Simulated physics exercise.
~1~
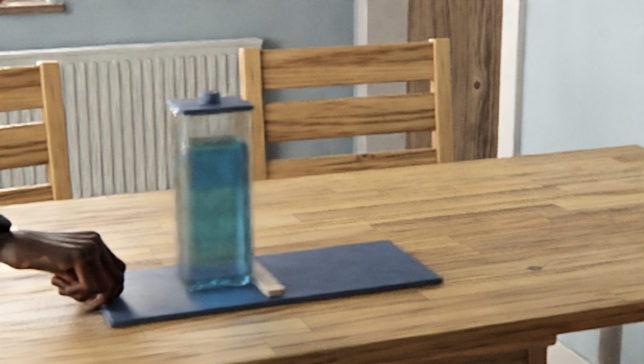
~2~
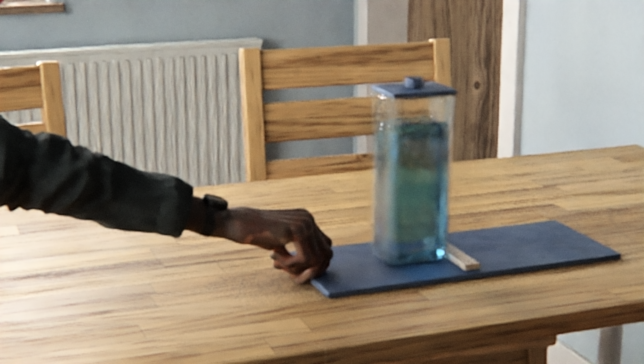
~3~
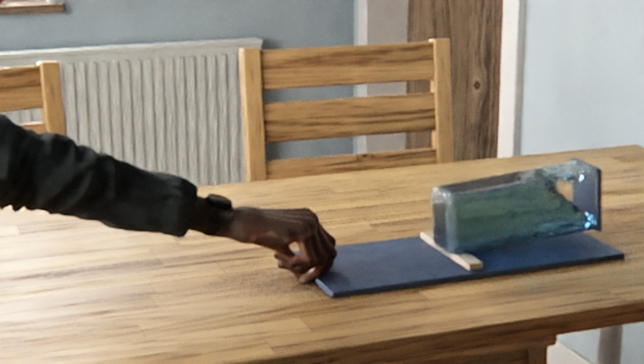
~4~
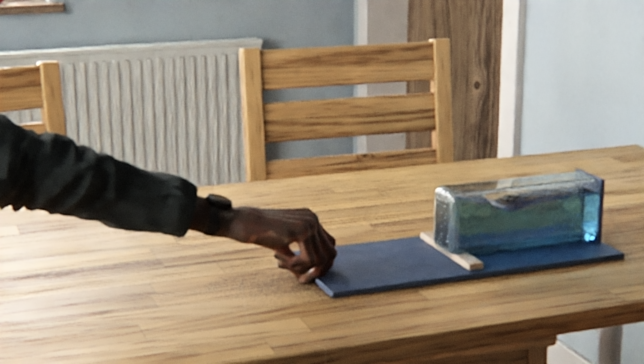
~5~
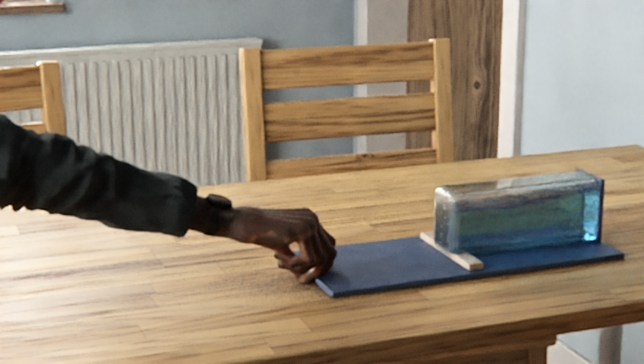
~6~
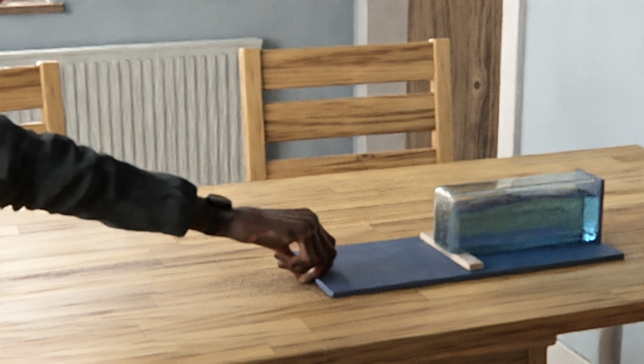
A clear canister of blue liquid rides right on a hand-pushed board, then topples onto its side.
